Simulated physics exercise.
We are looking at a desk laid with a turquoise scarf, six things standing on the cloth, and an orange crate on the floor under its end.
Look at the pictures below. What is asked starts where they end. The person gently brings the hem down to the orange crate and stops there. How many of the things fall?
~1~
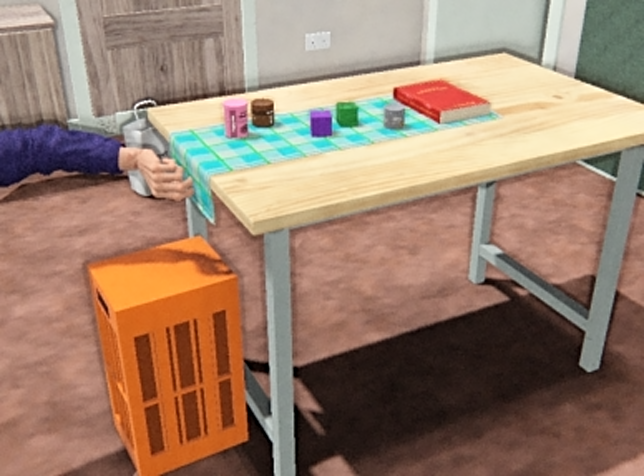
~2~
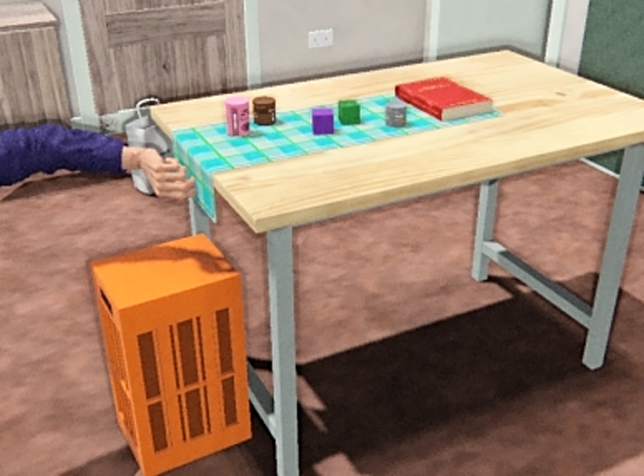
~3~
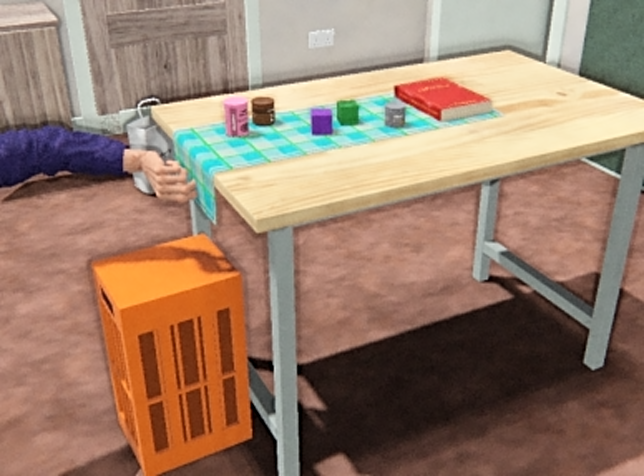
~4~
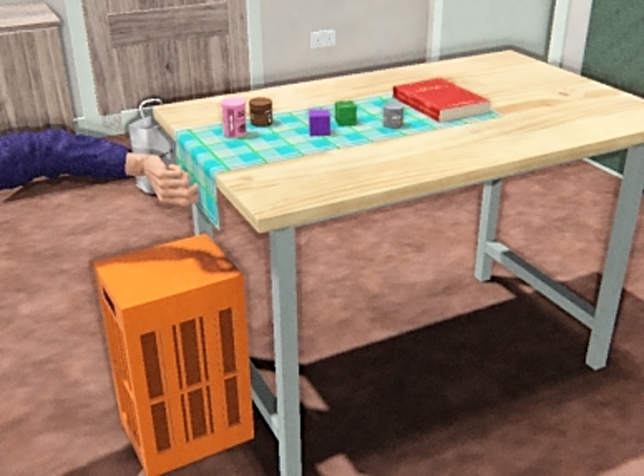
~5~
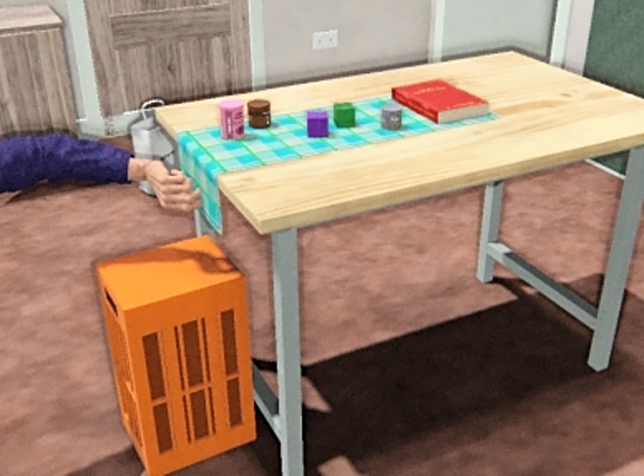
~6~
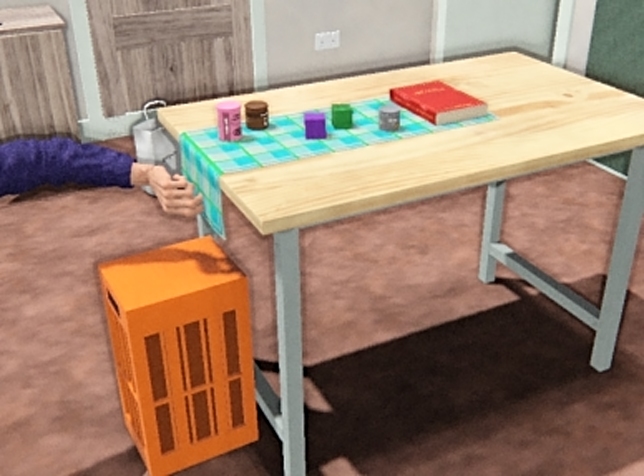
One.
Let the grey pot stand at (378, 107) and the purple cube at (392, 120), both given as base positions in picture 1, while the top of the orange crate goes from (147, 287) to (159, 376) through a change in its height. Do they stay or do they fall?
Grey pot: Still up. Purple cube: Still up.
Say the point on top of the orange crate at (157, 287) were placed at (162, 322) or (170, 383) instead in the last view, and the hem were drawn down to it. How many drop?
That would be 2 and 4.
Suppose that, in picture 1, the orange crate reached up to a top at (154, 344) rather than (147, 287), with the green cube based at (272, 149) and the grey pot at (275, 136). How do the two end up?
Result: Green cube gone, grey pot gone.
A little later, hem near (205, 241); all still up.
Next, hem on the crate; pink can gone.
When it is over, hem on the crate; pink can gone. It carries off one.
